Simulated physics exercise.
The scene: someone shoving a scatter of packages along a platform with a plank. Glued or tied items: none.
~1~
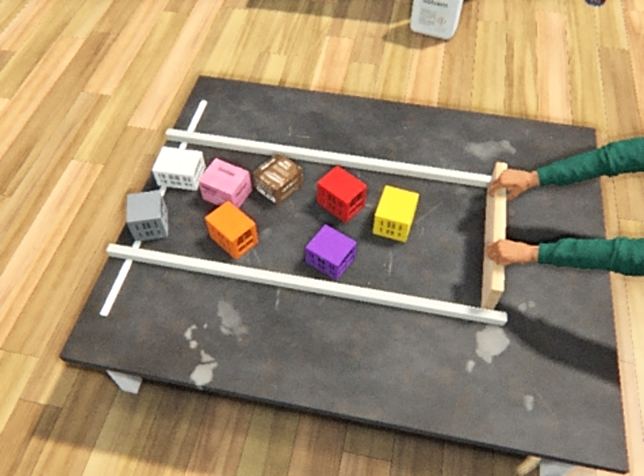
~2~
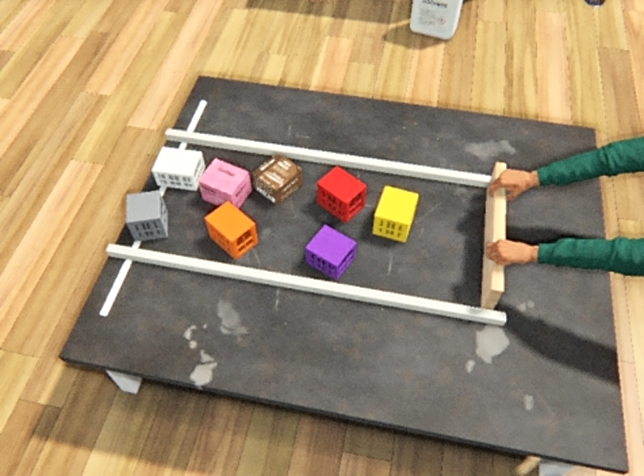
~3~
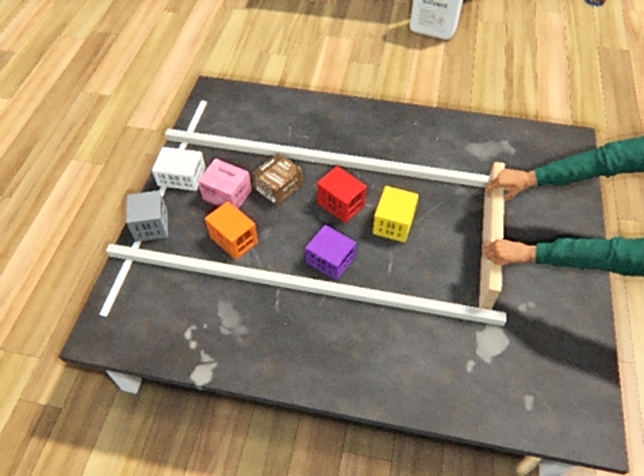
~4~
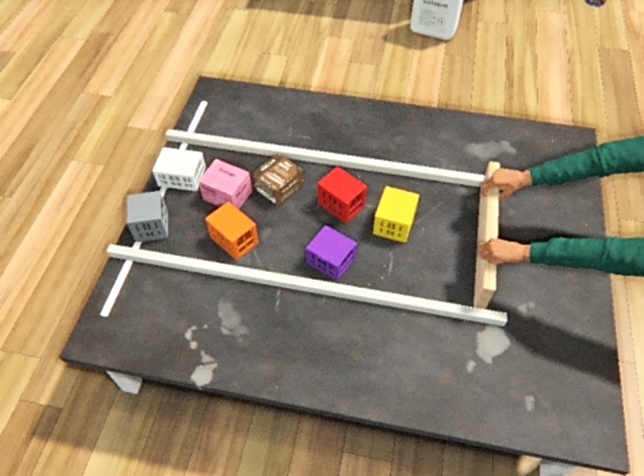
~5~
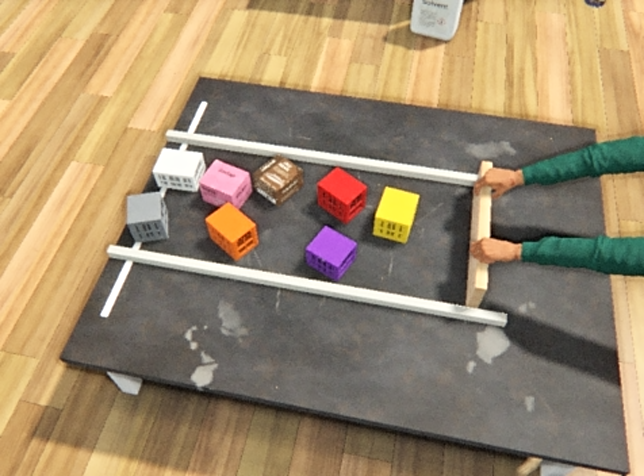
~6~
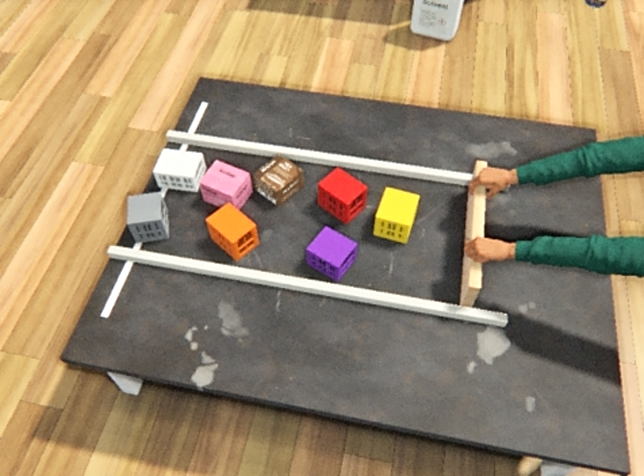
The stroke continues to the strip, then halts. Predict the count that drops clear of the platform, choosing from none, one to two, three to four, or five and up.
The tally of falls will come to five or higher.
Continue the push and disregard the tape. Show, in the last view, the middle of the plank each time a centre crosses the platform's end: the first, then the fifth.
I'd say close to (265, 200), then close to (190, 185).
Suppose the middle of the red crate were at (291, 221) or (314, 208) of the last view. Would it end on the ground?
Result, in order: It leaves the top; it leaves the top.
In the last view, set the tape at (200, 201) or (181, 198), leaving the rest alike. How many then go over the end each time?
In the first try the count is 3, and in the second it is 5.
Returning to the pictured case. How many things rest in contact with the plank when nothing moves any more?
In total, 3.
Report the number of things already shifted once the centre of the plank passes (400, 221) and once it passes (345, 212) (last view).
Answer - first 1, then 4.
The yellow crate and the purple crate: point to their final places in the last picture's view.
Result: One about (147, 177), other about (123, 225).
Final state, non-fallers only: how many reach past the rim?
Count of overhanging things: 3.
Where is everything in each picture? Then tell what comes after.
In the first picture, grey crate (148, 216); white crate (180, 169); pink box (226, 186); plank (494, 234); tape (161, 194).
In the second picture, white crate (179, 169); plank (494, 234).
In the third picture, pink box (225, 186); brown box (278, 179).
In the fourth picture, grey crate (148, 217); purple crate (331, 253).
In the fifth picture, white crate (180, 170); red crate (342, 196).
In the sixth picture, grey crate (149, 218); white crate (180, 170); pink box (226, 187); plank (474, 232); tape (161, 195).
A little later, none off yet; grey crate at rest near (149, 218); white crate at rest near (180, 170); pink box at rest near (226, 187).
Next, none off yet; grey crate at rest near (149, 218); white crate shifted about its own width near (150, 163); pink box shifted about its own width near (176, 185).
When it is over, the number that fall off is five or more; down, red crate, orange crate, pink box, white crate and grey crate.
